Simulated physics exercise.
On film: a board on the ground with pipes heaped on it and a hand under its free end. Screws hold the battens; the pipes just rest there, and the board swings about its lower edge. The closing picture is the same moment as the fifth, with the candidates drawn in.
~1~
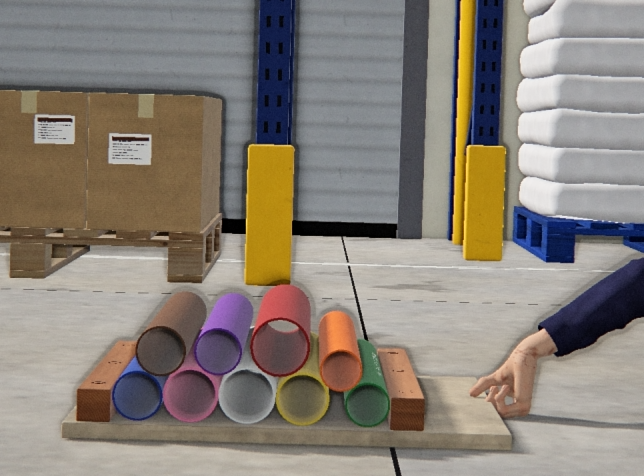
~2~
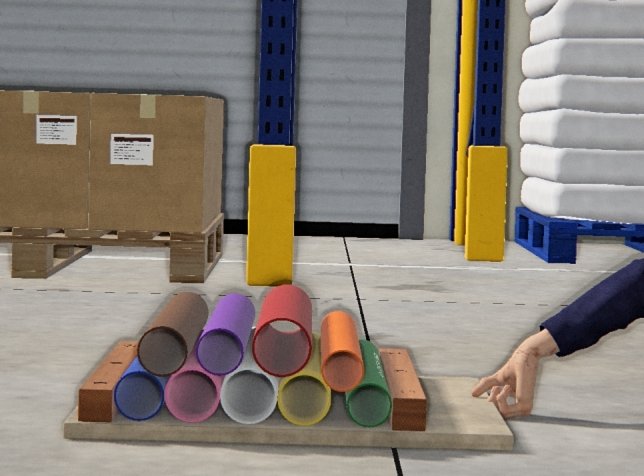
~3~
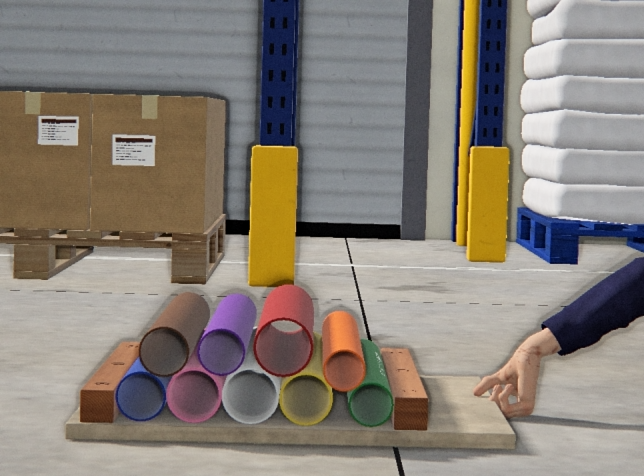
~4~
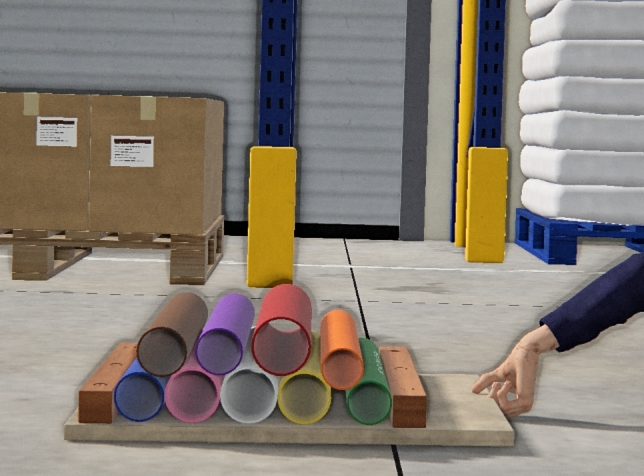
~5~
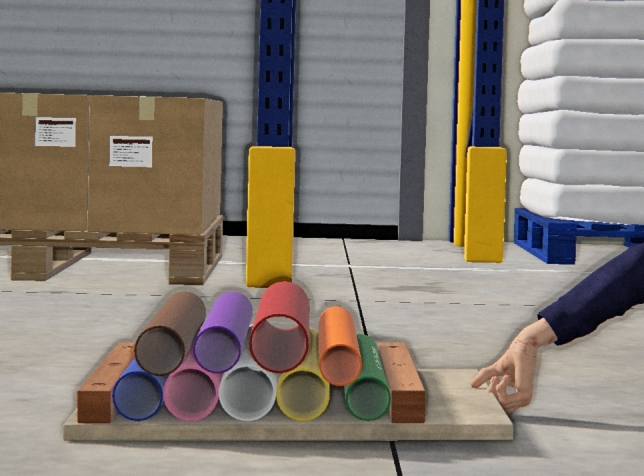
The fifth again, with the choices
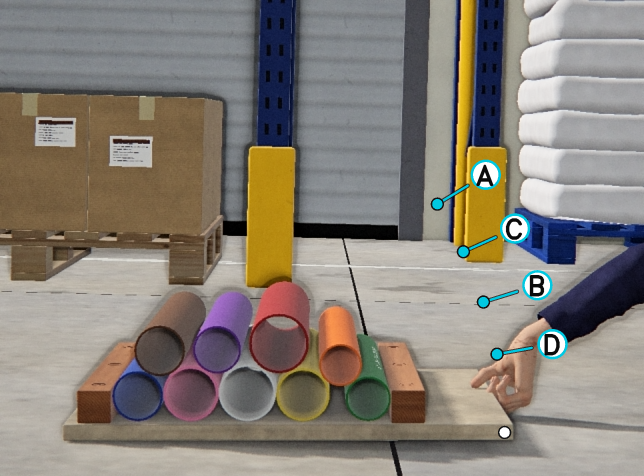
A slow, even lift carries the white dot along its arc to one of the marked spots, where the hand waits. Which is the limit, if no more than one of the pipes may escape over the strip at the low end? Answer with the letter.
The highest mark that will do is C.
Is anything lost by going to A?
At A: Yes.
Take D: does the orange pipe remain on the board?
Yes, with D.
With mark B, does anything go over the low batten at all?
No, at B.
On the marked copy, A at (438, 204); B at (484, 302); C at (463, 252); D at (497, 354); the white dot at (504, 432).
Following C. Soon after the start, board at 16°.
Later, board at 26°.
In the end, board at 26°, one over the low batten (brown).
As for the rest, A three over the low batten (purple, brown, red); B none over the low batten; D none over the low batten.
